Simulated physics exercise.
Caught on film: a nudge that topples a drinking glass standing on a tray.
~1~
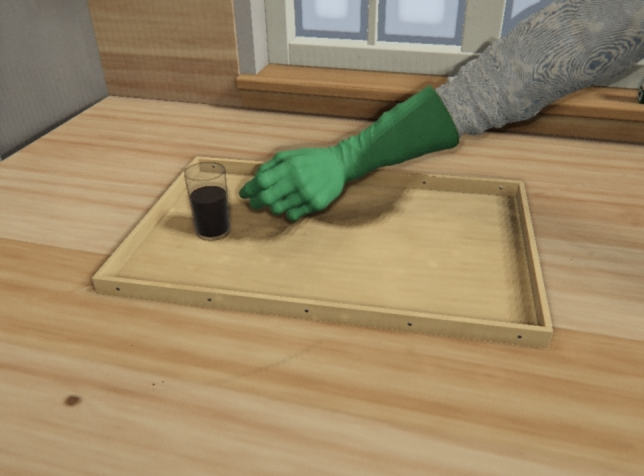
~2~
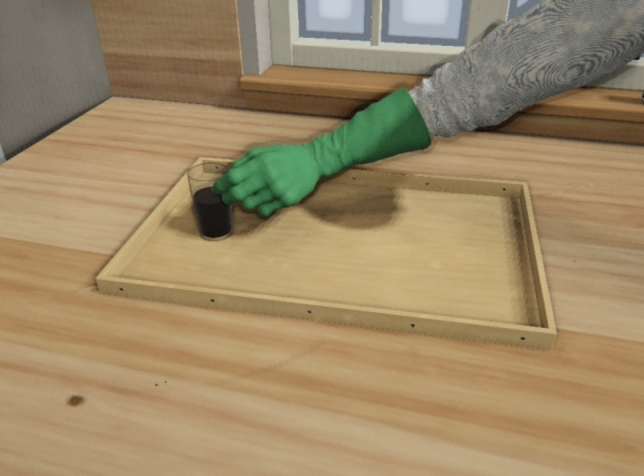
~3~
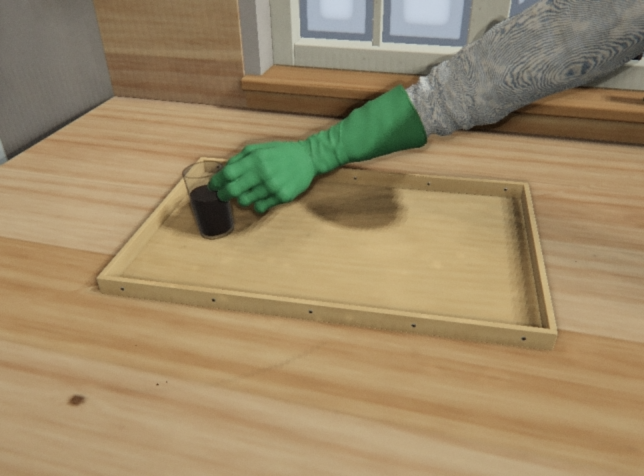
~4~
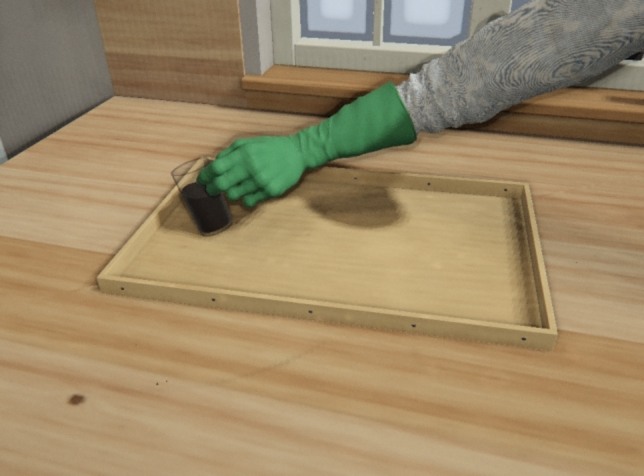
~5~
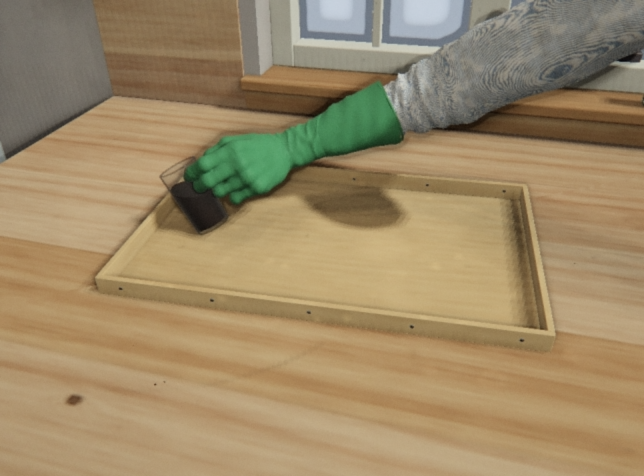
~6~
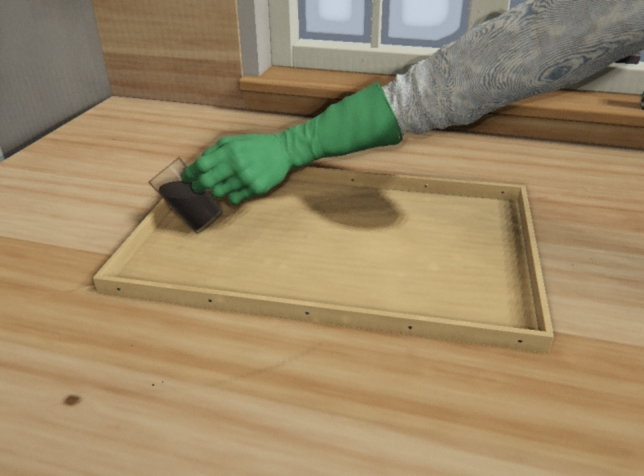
A hand in a green rubber glove and grey sleeve reaches left across a pale wooden tray on a light wood tabletop, seen from slightly above with a window behind. A clear glass about two thirds full of dark liquid stands near the tray's left end. The fingers push against the glass, which leans left, slightly at first and then steeply, while the view stays almost still.
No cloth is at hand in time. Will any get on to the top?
The spill gets out on to the top.
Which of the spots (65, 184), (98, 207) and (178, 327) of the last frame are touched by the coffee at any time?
The first is in the puddle; the next in the puddle; the last not reached.
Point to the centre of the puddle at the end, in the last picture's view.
Close to (27, 198).
Shortly, the drinking glass lies across the rim; the puddle covers about as much as a plate; it has landed past the rim.
Then, the puddle covers about as much as a tray; it has landed past the rim.
At the finish, the puddle covers about as much as a tray; it has landed past the rim.
